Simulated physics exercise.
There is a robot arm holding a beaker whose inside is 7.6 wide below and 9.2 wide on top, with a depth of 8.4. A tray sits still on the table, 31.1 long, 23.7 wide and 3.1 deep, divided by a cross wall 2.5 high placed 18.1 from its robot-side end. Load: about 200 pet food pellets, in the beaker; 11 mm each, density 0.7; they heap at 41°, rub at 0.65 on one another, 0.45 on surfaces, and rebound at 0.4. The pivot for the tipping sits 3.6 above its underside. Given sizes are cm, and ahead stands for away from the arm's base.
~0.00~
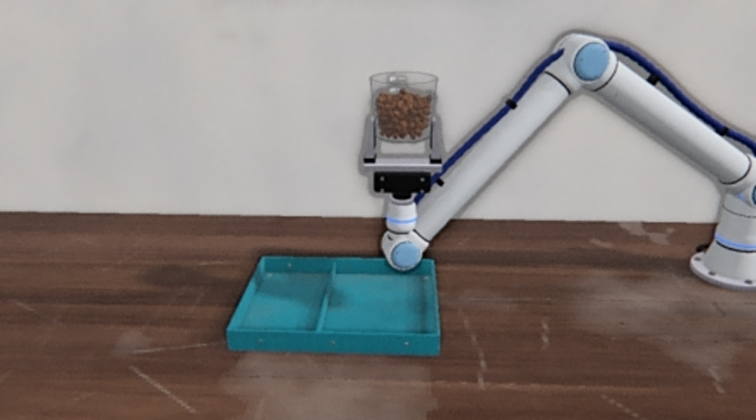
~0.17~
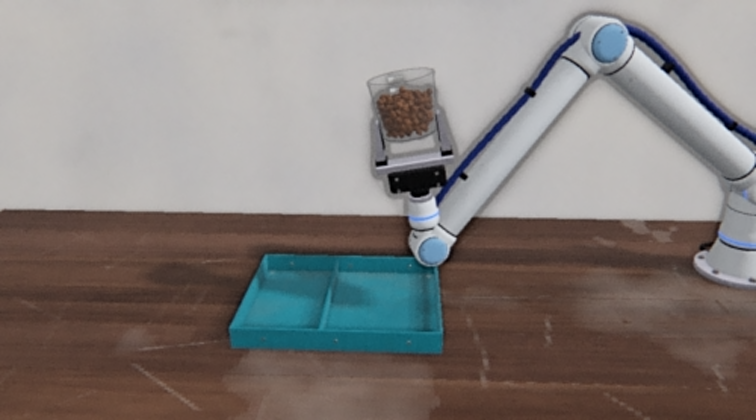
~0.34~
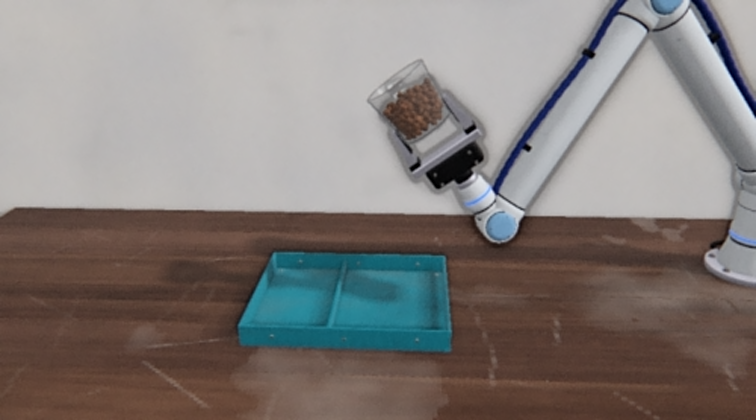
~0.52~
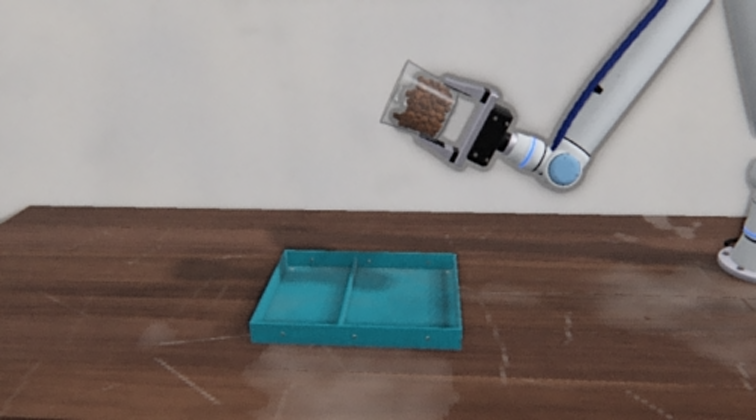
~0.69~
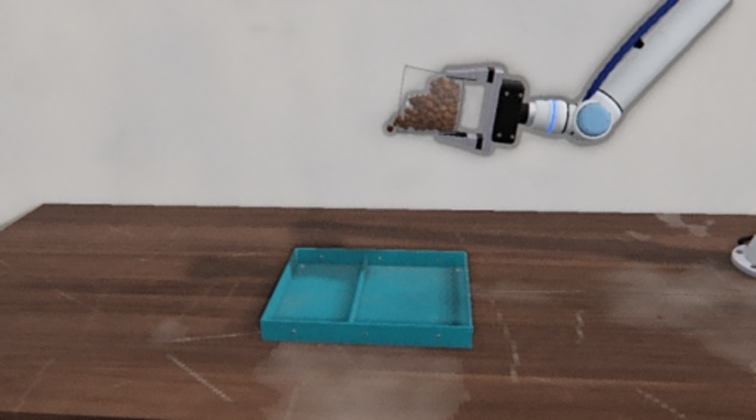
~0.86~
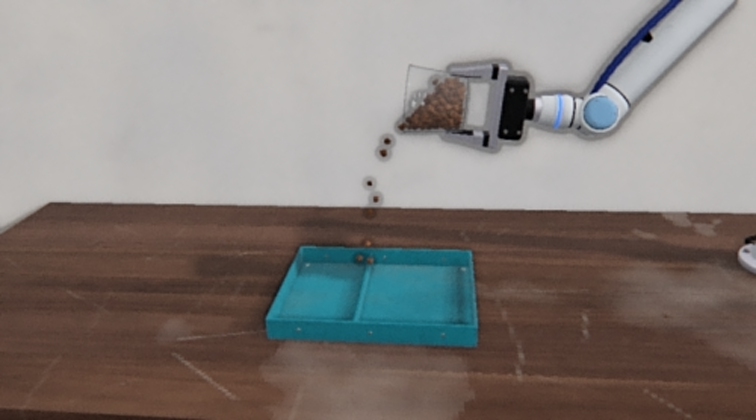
A robot arm tilts a clear beaker leftward and brown pellets begin dropping toward a teal tray.
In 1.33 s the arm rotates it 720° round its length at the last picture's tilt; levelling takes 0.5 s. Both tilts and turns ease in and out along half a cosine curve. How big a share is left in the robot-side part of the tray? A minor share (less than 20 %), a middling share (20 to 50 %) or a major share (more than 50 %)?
A middling share.
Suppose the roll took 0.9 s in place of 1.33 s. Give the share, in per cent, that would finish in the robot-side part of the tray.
You'd be looking at some 15 per cent.
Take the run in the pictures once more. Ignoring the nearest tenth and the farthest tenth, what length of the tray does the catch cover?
Roughly 20 centimetres.
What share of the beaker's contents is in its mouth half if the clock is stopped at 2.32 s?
Roughly 40 %.
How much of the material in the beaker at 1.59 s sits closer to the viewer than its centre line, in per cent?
I'd say about 70 per cent sits in the front half.
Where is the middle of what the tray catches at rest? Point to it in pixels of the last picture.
Near pixel (371, 302).
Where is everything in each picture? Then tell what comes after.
Beaker middle at (403, 108), upright; upper third of the load around (404, 104), from x 380 to 430, top at y 90; 205 in the beaker, in the first frame.
Beaker middle at (405, 106), tipped 10°; upper third of the load around (409, 101), from x 380 to 430, top at y 90, in the second frame.
Beaker middle at (412, 105), tipped 36°; upper third of the load around (420, 97), from x 385 to 440, top at y 80, in the third frame.
Beaker middle at (421, 104), tipped 65°; upper third of the load around (430, 94), from x 395 to 450, top at y 80, in the fourth frame.
Beaker middle at (431, 103), tipped 83°; upper third of the load around (443, 95), from x 390 to 455, top at y 80, in the fifth frame.
Beaker middle at (436, 102), tipped 85°; upper third of the load around (448, 94), from x 360 to 460, top at y 80; 197 in the beaker, 8 in flight or on a rim, in the sixth frame.
After 1.59 s, tipped 85°, highest piece 37 above the table; 151 in the beaker, 19 in the robot-side part, 16 in the far-side part, 19 in flight or on a rim.
After 2.32 s, tipped 71°, highest piece 35 above the table; 84 in the beaker, 66 in the robot-side part, 46 in the far-side part, 2 on the table or floor, 7 in flight or on a rim.
After 2.89 s, upright, highest piece 36 above the table; 84 in the beaker, 71 in the robot-side part, 48 in the far-side part, 2 on the table or floor.
After 3.59 s, upright, highest piece 36 above the table; 84 in the beaker, 71 in the robot-side part, 48 in the far-side part, 2 on the table or floor.
At rest, 84 in the beaker, 71 in the robot-side part, 48 in the far-side part, 2 on the table or floor. That is 35 % in the robot-side part of the tray.
